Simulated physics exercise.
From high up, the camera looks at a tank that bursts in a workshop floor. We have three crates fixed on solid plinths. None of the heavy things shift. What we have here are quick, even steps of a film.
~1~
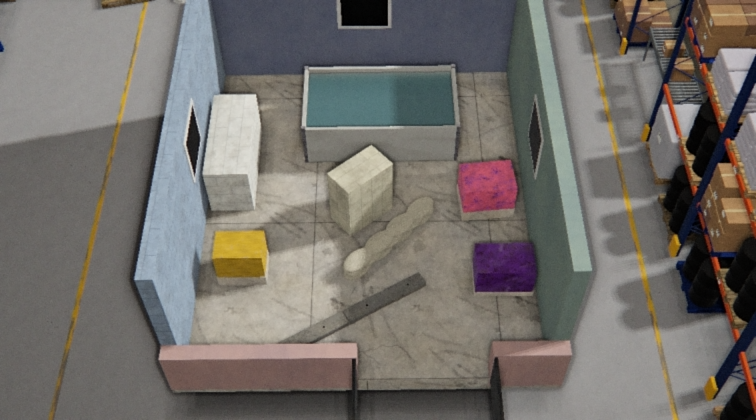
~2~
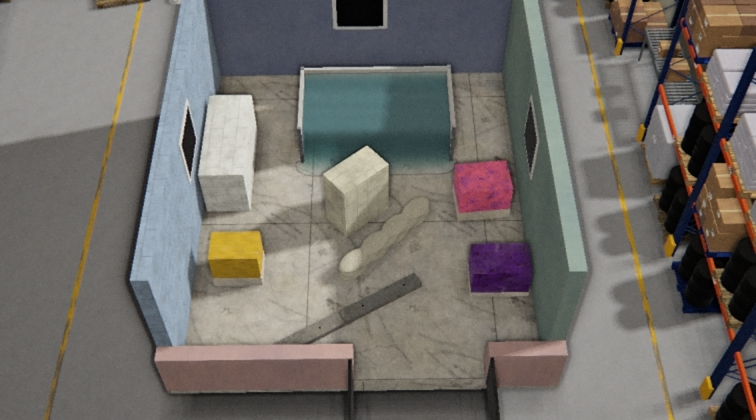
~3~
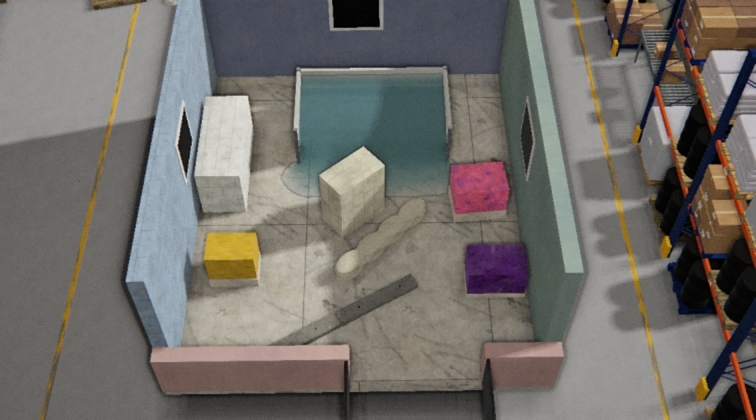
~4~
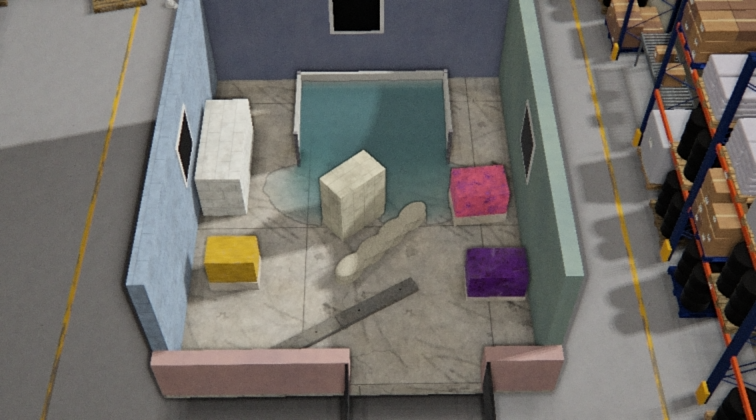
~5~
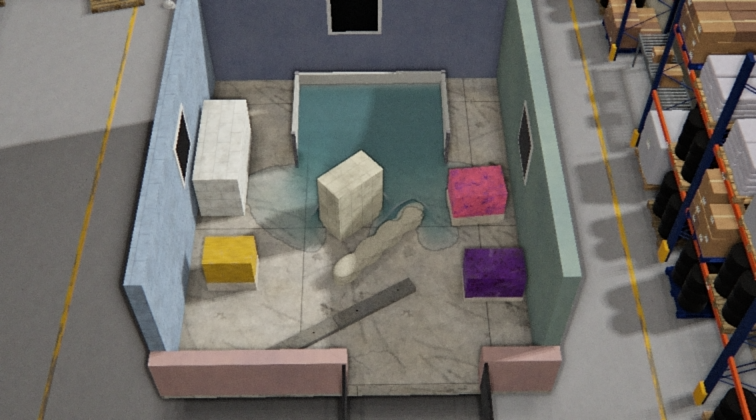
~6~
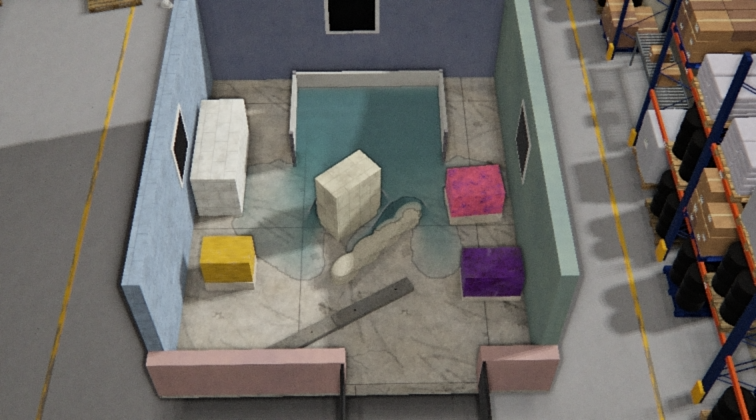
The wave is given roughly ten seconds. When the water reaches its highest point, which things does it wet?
As I see it, the pink crate comes through with water on it, the purple crate comes through with water on it, the yellow crate comes through with water on it.
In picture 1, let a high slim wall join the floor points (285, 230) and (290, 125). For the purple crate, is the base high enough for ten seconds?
The way I see it, the purple crate is inundated.
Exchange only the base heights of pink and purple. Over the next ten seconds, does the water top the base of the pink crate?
One by one: Pink gets wet.
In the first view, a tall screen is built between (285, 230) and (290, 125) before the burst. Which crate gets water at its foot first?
The pink-painted one.
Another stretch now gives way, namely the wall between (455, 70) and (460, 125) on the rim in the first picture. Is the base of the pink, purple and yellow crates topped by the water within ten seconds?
Then pink gets flooded, purple gets flooded and yellow is untouched.
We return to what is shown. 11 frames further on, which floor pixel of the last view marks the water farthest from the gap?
Around (175, 374).
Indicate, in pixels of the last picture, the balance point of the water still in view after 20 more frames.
My pick is pixel (335, 217).
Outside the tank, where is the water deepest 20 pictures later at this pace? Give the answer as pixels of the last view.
Answer: (272, 312).
A moment on, water covers 50 % of the floor; the pink crate water round its plinth, the purple crate water round its plinth, the yellow crate water round its plinth.
Next, water covers 70 % of the floor; the pink crate water round its plinth, the purple crate water round its plinth, the yellow crate water round its plinth.
Then, water covers 85 % of the floor; the pink crate water round its plinth, the purple crate water round its plinth, the yellow crate water round its plinth.
Later, water covers 95 % of the floor; the pink crate water round its plinth, the purple crate water round its plinth, the yellow crate water round its plinth.
In the end, water covers 95 % of the floor; the pink crate was topped, the purple crate was topped, the yellow crate was topped.
